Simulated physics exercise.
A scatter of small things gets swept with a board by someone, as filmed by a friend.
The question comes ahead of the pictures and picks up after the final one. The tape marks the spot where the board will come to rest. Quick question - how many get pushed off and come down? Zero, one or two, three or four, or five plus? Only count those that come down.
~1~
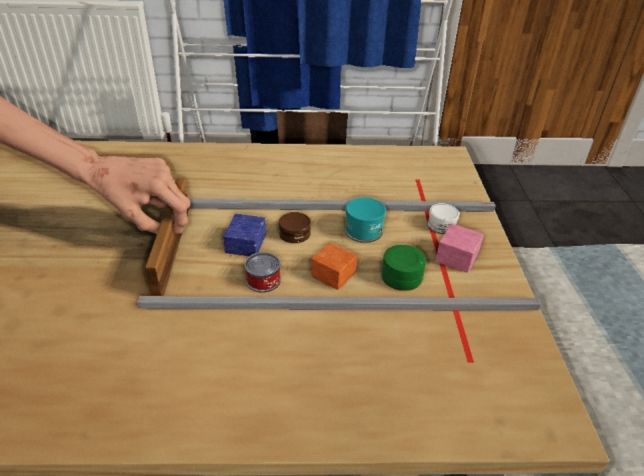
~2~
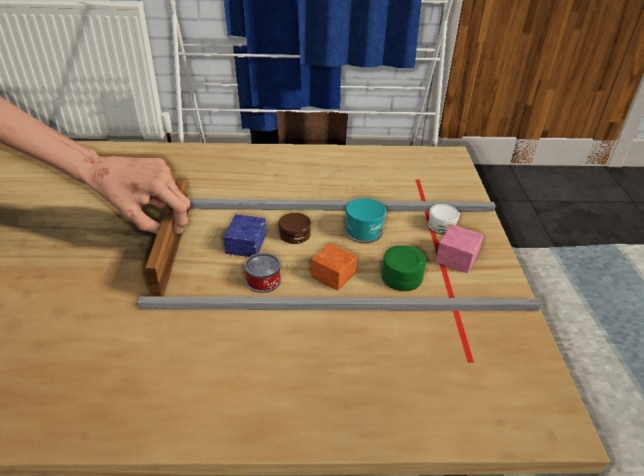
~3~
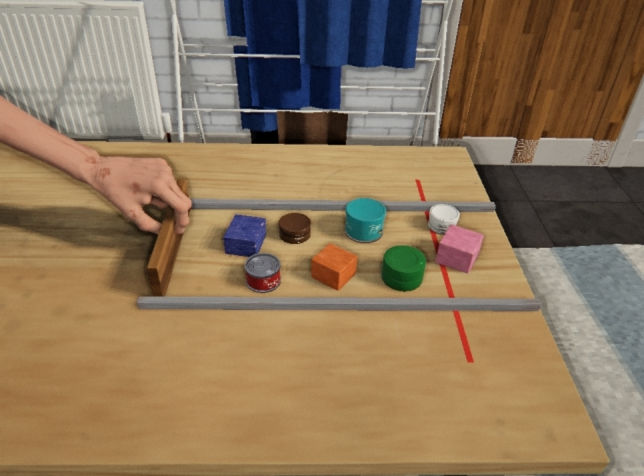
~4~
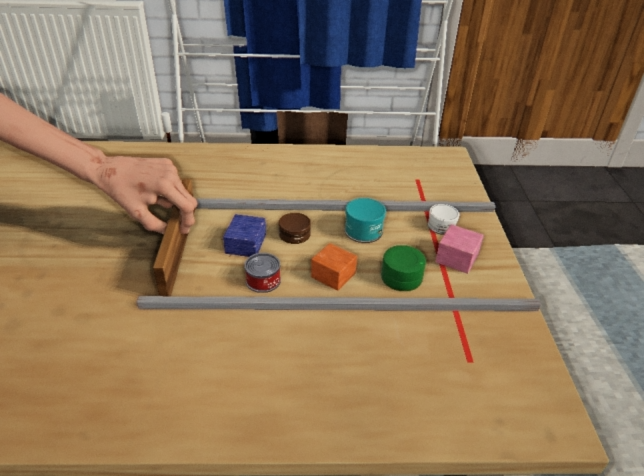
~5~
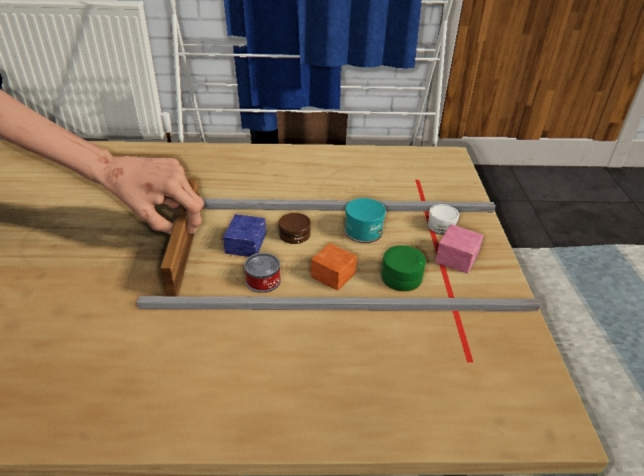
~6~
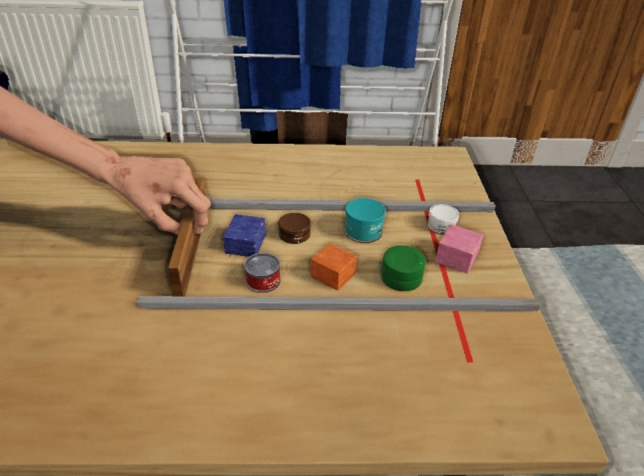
The pieces that drop number fewer than three, yet some.
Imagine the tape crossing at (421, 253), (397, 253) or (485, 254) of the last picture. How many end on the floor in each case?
Taken one after another, the numbers are 1, 0 and 6.
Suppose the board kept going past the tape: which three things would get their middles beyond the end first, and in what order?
You'd get the white tin first, then the turquoise pot, and the pink block after that.
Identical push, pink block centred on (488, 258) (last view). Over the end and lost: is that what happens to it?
Result: Pink block saved.
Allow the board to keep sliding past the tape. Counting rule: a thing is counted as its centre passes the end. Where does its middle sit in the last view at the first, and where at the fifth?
(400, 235), then (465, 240).
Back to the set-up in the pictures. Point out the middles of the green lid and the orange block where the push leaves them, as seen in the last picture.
Final centres, in order: Near (506, 281), near (479, 258).
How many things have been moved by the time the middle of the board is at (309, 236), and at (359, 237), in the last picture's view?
By the first moment it's 5, by the second it's 7.
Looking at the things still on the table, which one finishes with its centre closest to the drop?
That would be the pink block.
A little later, none off yet; pink block at rest near (459, 248); white tin at rest near (443, 219); green lid at rest near (403, 268).
Next, none off yet; pink block at rest near (459, 248); white tin shifted about its own width near (470, 216); green lid shifted about its own width near (435, 278).
When it is over, the number that fall off is one or two; down, turquoise pot and white tin.
